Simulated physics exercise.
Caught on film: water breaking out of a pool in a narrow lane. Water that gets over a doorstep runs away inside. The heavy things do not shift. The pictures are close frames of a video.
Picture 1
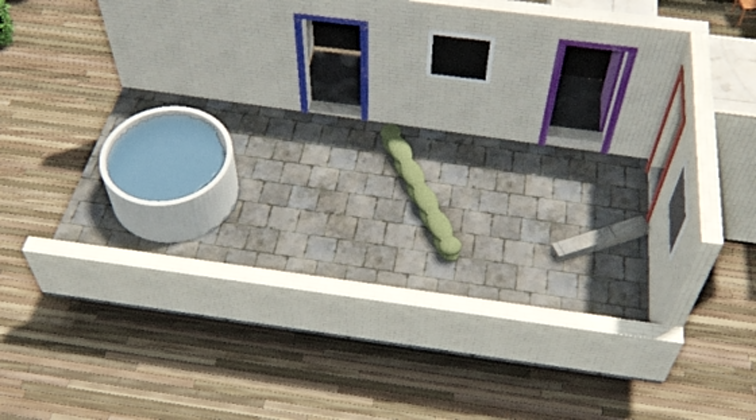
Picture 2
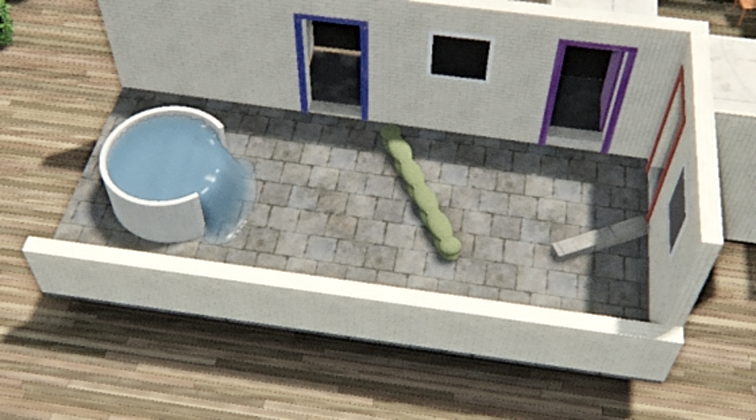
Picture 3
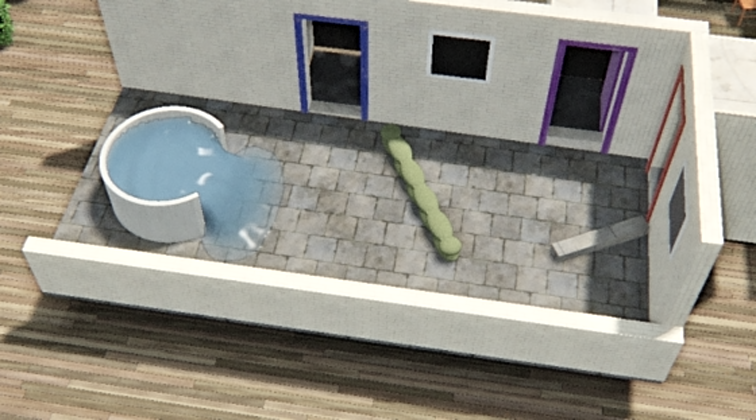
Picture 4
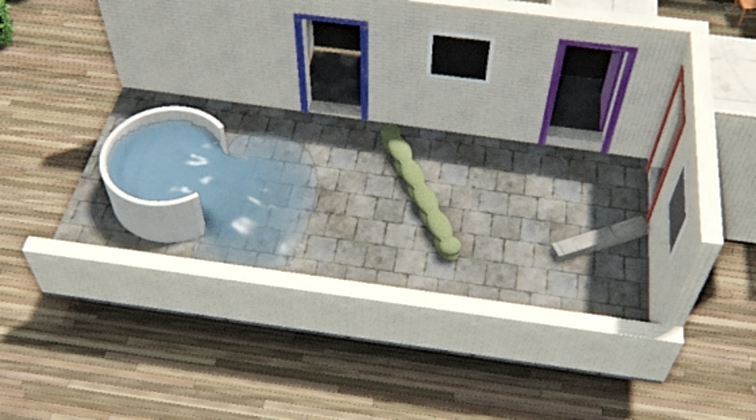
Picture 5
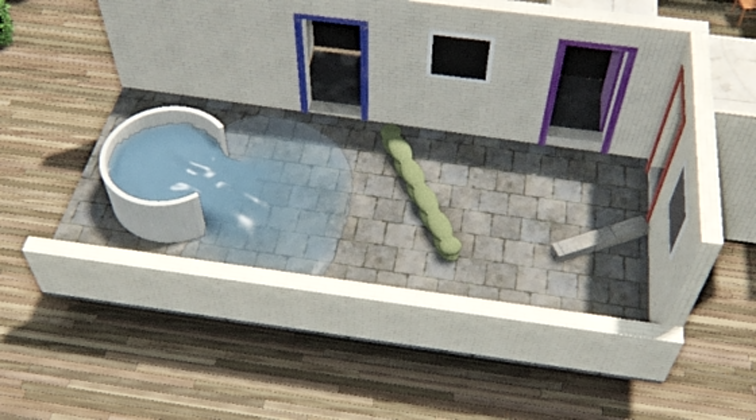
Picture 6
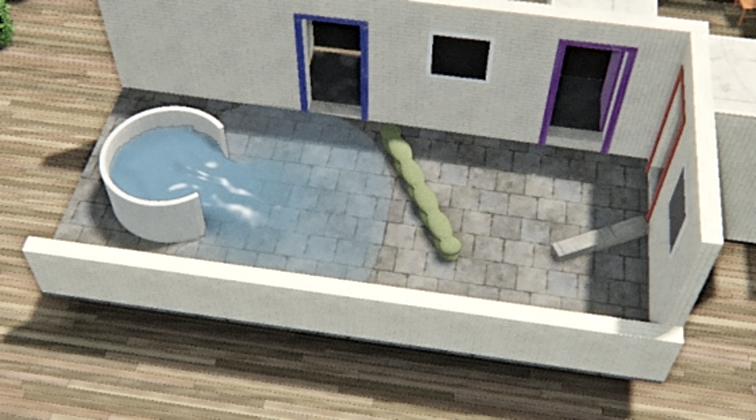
In the video, a round white tank of still water opens on its right side, and water pours through the gap, spreading steadily rightward across the gray paved floor toward a green hedge-like strip in a walled lane.
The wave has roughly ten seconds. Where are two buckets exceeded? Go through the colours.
The purple door stays under that; the blue door takes more than that; the red door stays under that.
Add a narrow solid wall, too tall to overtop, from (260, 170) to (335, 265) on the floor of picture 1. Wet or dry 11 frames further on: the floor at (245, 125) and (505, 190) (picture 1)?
In turn: Flooded, clear.
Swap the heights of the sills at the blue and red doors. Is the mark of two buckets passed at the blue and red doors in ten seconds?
Blue door takes less, red door floods.
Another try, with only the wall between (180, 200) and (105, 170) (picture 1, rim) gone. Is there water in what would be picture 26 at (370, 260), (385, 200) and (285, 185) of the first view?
In turn: Covered, covered, no water.
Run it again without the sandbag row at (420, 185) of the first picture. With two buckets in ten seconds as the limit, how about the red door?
One by one: Red floods.
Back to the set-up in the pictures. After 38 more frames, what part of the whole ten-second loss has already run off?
Close to 85 %.
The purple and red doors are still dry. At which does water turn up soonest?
That is the one in purple.
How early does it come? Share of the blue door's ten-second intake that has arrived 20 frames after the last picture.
Roughly 70 per cent.
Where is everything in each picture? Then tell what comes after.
In the first frame, still water in the round tank at (167, 158).
In the second frame, the front is at (209, 239), out from the gap at (229, 185).
In the third frame, the front is at (229, 256), out from the gap at (230, 189).
In the fourth frame, the front is at a hidden place, out from the gap at (230, 191).
In the fifth frame, water pours out at (230, 191) and has run to a hidden place.
In the sixth frame, water pours out at (231, 192) and has run to a hidden place.
A moment on, water covers 40 % of the floor; the purple door not reached, the blue door under two buckets in, the red door not reached.
Next, water covers 55 % of the floor; the purple door not reached, the blue door over two buckets in, the red door not reached.
Then, water covers 70 % of the floor; the purple door wet at the sill, nothing in, the blue door over two buckets in, the red door wet at the sill, nothing in.
Later, water covers 80 % of the floor; the purple door wet at the sill, nothing in, the blue door far over two buckets in, the red door wet at the sill, nothing in.
In the end, water covers 85 % of the floor; the purple door wet at the sill, nothing in, the blue door far over two buckets in, the red door wet at the sill, nothing in.
